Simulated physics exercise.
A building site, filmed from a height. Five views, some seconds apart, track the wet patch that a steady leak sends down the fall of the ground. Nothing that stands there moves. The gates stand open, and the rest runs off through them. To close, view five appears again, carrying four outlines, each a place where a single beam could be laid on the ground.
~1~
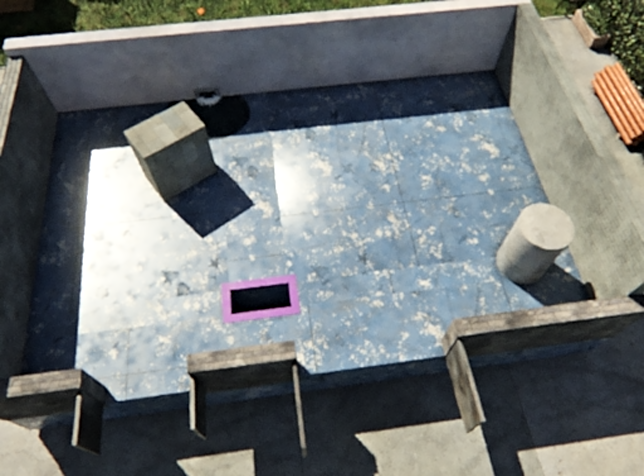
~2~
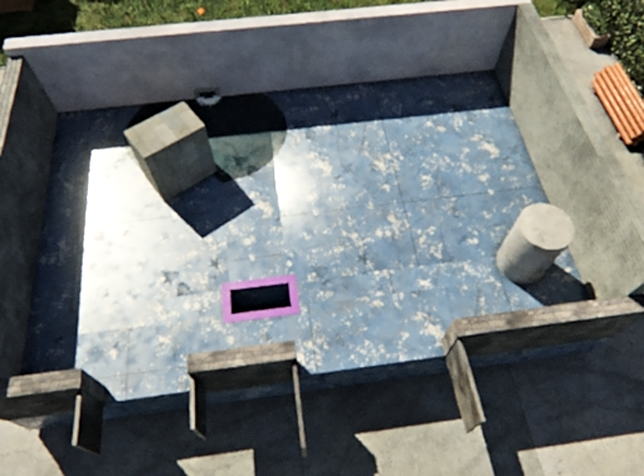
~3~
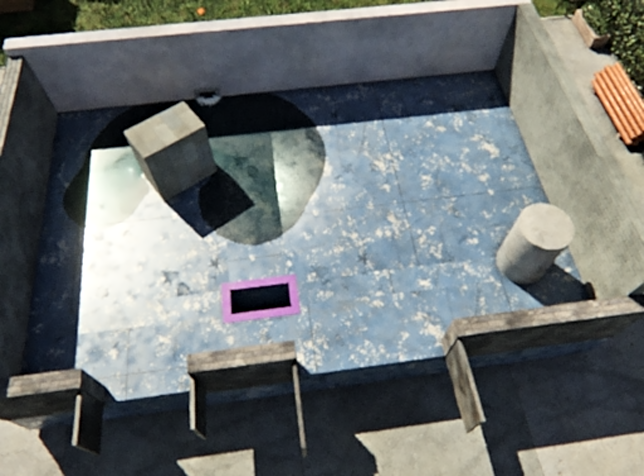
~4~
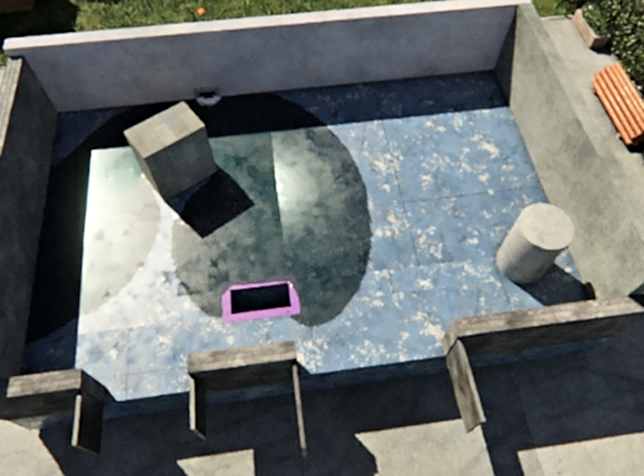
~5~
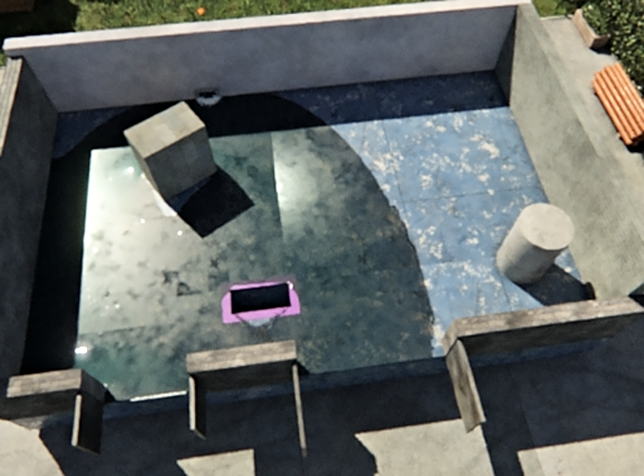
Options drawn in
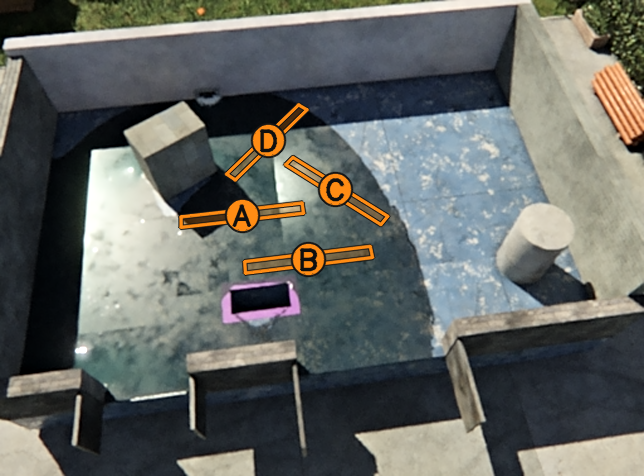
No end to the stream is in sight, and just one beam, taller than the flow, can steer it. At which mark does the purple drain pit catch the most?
C.
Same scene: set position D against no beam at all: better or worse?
Position D is worse.
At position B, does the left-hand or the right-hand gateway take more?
The left one.
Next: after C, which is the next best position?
D it is.
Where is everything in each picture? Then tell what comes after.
Outfall at (208, 93); purple drain pit at (260, 298); open gate at (153, 379); open gate at (370, 350); water covers 3 % of the ground and shows as far out as (224, 133); purple drain pit still dry.
Water covers 10 % of the ground and shows as far out as (254, 165); purple drain pit still dry.
Water covers 20 % of the ground and shows as far out as (67, 209); purple drain pit still dry.
Water covers 37 % of the ground and shows as far out as (33, 321); purple drain pit taking water.
53 % of the ground is wet; purple drain pit taking water.
On the marked copy, A from (181, 222) to (302, 208); B from (245, 267) to (371, 251); C from (289, 161) to (384, 220); D from (230, 177) to (302, 107).
With A, about 4 % of the stream runs into the purple drain pit, about 95 % out by the gates.
With B, about 2 % of the stream runs into the purple drain pit, about 98 % out by the gates.
With C, about 20 % of the stream runs into the purple drain pit, about 79 % out by the gates.
With D, about 13 % of the stream runs into the purple drain pit, about 86 % out by the gates.
